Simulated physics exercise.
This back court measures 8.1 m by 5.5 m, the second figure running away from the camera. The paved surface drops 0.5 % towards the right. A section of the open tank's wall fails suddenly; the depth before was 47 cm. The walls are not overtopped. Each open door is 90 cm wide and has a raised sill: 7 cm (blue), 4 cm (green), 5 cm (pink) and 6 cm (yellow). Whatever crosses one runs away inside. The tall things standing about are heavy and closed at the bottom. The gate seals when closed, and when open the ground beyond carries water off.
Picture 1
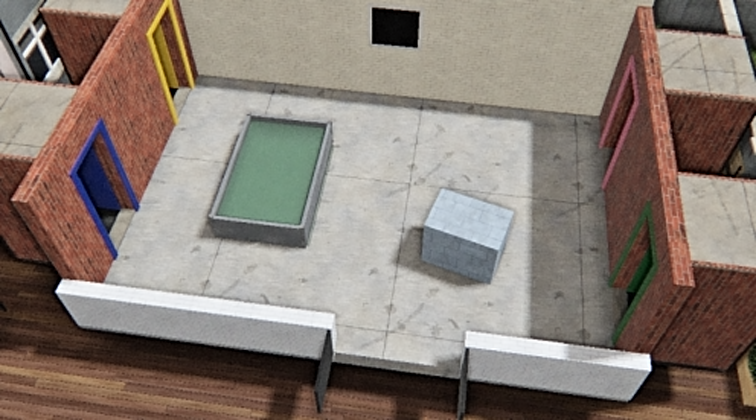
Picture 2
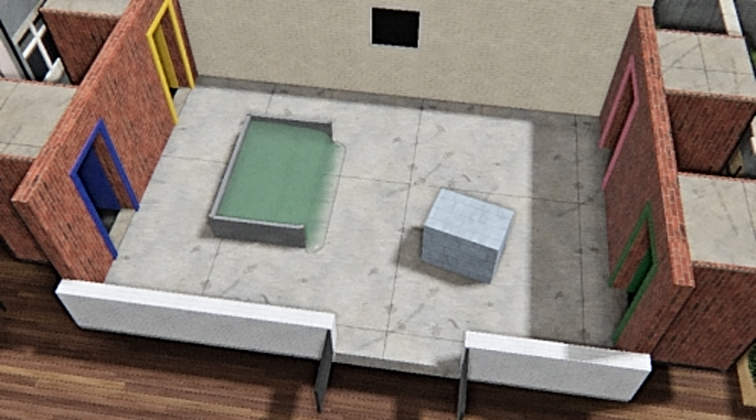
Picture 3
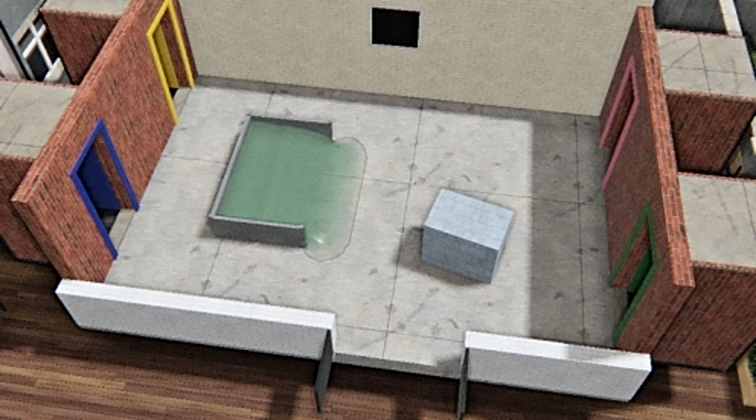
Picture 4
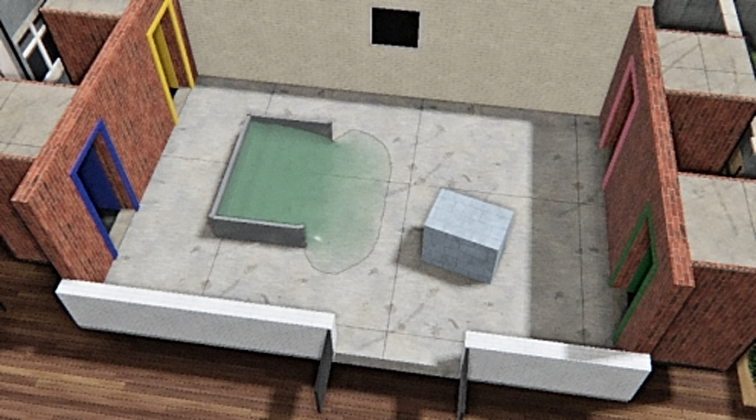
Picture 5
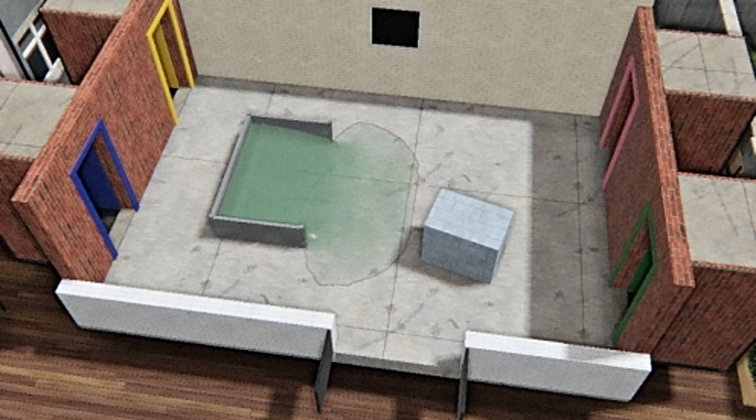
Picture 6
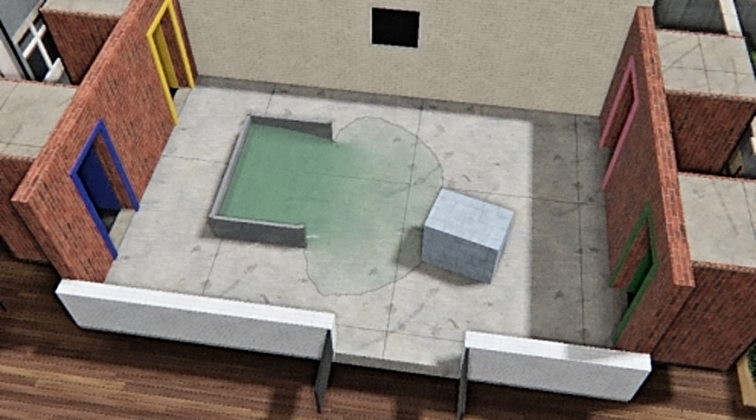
A paved court held an open tank of green water and a pale block; the tank's right wall gave way, and water poured out, spreading rightward across the floor and reaching the block.
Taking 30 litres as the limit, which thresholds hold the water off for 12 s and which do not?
The water let in: At the blue door it stays under the limit; at the green door it passes the limit; at the pink door it goes over the limit; at the yellow door it stays under the limit.
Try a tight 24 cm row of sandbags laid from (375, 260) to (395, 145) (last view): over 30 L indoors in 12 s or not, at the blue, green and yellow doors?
Against that limit: Blue not over, green not over, yellow not over.
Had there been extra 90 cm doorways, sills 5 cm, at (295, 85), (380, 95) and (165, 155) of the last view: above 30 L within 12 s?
In turn: Under, under, under.
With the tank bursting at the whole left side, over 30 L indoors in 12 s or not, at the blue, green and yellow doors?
Against that limit: Blue past it, green not over, yellow past it.
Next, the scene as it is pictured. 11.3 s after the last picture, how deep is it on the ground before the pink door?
Some 5.0 cm.
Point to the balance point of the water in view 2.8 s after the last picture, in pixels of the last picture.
Around (446, 201).
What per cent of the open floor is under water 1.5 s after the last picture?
Some 50 per cent of it.
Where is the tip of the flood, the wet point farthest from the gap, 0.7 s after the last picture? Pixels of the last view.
Around (544, 191).
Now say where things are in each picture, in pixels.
The first frame shows the open tank at (274, 170) is whole and still, 47 cm deep.
In the second frame, the front is at (313, 249), 1.2 m from the gap at (316, 185); 0.4 m2 of floor is under water; 47 cm left at the back of the open tank.
In the third frame, water pours out at (316, 187) and has run 1.4 m, to (322, 256); typically 9 cm deep outside, 47 cm at the open tank's back.
In the fourth frame, the front is at (350, 263), 1.6 m from the gap at (316, 187); 2.9 m2 of floor is under water; 46 cm left at the back of the open tank.
In the fifth frame, water pours out at (316, 187) and has run 1.9 m, to (391, 259); typically 6 cm deep outside, 39 cm at the open tank's back.
In the sixth frame, water pours out at (317, 188) and has run 2.3 m, to (420, 256); typically 5 cm deep outside, 40 cm at the open tank's back.
Then, 0.7 s after the last picture water covers 30 % of the floor and is deepest (28 cm) near (427, 234); blue door not reached, green door not reached, pink door not reached, yellow door not reached.
Then, 1.5 s after the last picture water covers 50 % of the floor and is deepest (23 cm) near (415, 241); blue door not reached, green door not reached, pink door 7 cm at the sill, 0 L in, yellow door not reached.
Then, 2.8 s after the last picture water covers 55 % of the floor and is deepest (26 cm) near (592, 132); blue door not reached, green door 9 cm at the sill, 0 L in, pink door 15 cm at the sill, 75 L in, yellow door not reached.
Then, 6.3 s after the last picture water covers 60 % of the floor and is deepest (9 cm) near (512, 253); blue door not reached, green door 8 cm at the sill, 25 L in, pink door 8 cm at the sill, 167 L in, yellow door not reached.
Then, 11.3 s after the last picture water covers 75 % of the floor and is deepest (6 cm) near (606, 374); blue door not reached, green door 6 cm at the sill, 62 L in, pink door 5 cm at the sill, 174 L in, yellow door not reached.
